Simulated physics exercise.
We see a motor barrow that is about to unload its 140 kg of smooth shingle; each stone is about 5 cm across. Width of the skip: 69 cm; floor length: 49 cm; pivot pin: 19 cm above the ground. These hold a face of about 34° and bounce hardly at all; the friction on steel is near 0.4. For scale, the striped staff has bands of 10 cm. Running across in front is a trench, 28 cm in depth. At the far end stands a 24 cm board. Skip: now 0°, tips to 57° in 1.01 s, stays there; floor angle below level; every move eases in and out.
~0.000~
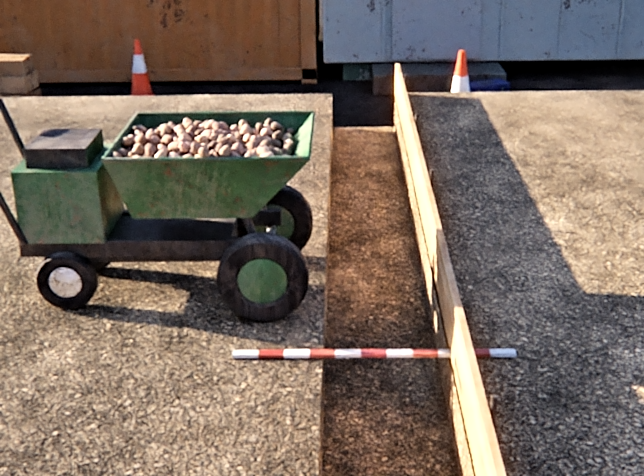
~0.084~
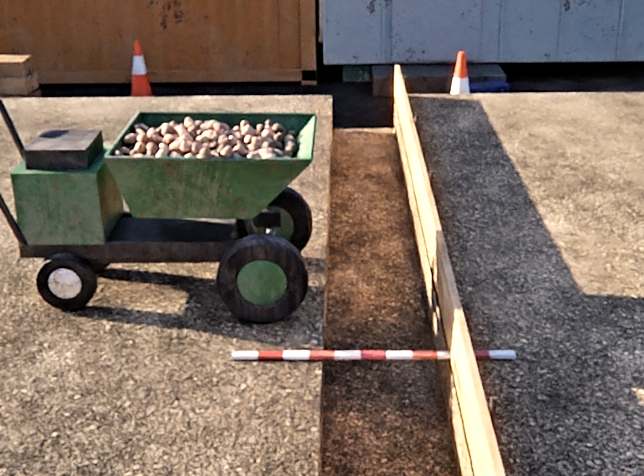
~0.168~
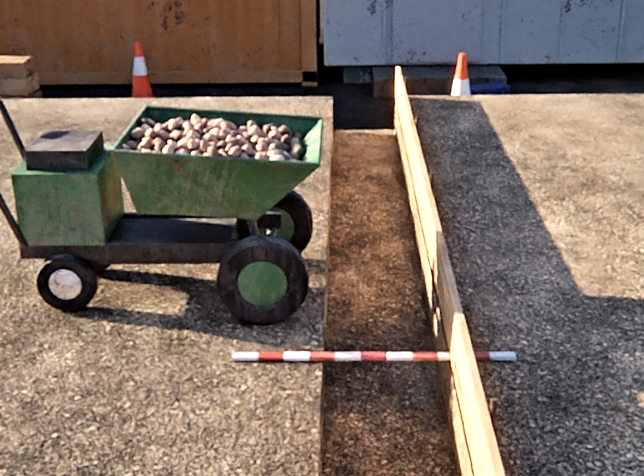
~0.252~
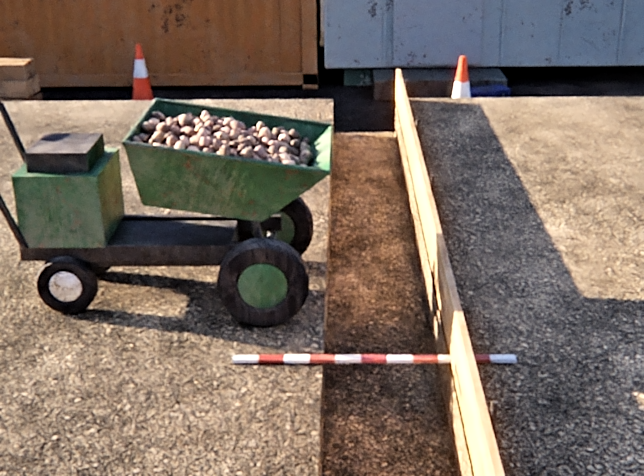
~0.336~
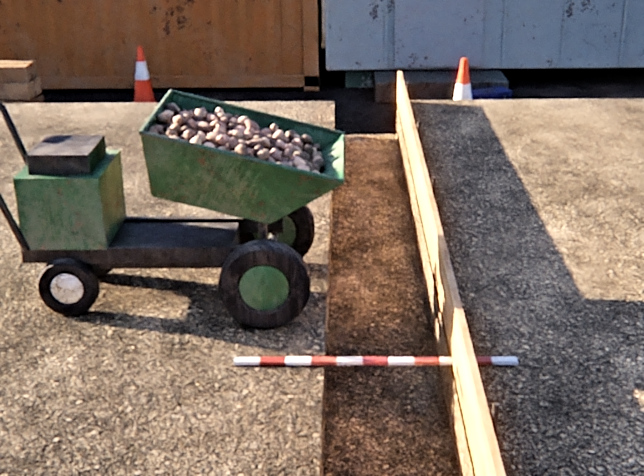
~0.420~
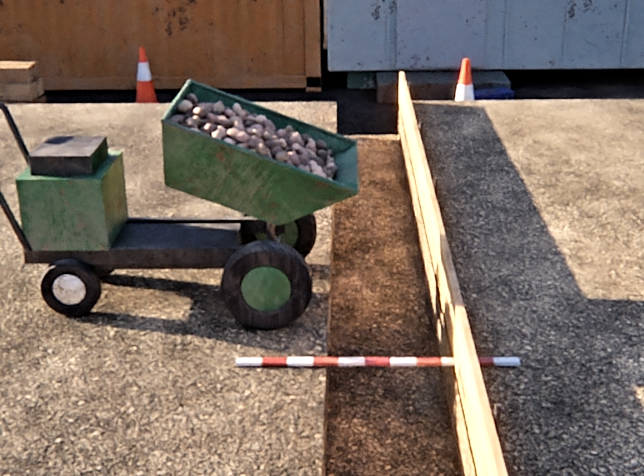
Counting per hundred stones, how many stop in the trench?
Some 78.
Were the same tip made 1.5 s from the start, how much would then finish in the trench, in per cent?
It'd be some 85 per cent.
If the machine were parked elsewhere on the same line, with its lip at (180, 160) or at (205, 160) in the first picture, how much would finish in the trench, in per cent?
From the first spot near 75, from the second near 95 per cent.
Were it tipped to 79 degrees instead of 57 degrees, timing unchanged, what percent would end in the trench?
About 95%.
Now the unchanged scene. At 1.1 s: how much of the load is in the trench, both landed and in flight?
By that moment, roughly 20 per cent of the load.
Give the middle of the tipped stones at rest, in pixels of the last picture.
The stones end up centred near (415, 333).
After 0.8 s the floor is at 48°; 100 % in the skip; the foremost stones are at (380, 207).
After 1.1 s the floor is at 57°; 74 % in the skip, 21 % in the trench, 5 % past the trench; the foremost stones are at (475, 257).
After 1.5 s the floor is at 57°; 37 % in the skip, 43 % in the trench, 19 % past the trench; the foremost stones are at (587, 290).
After 3.4 s the floor is at 57°; 2 % in the skip, 78 % in the trench, 20 % past the trench; the foremost stones are past the picture's edge.
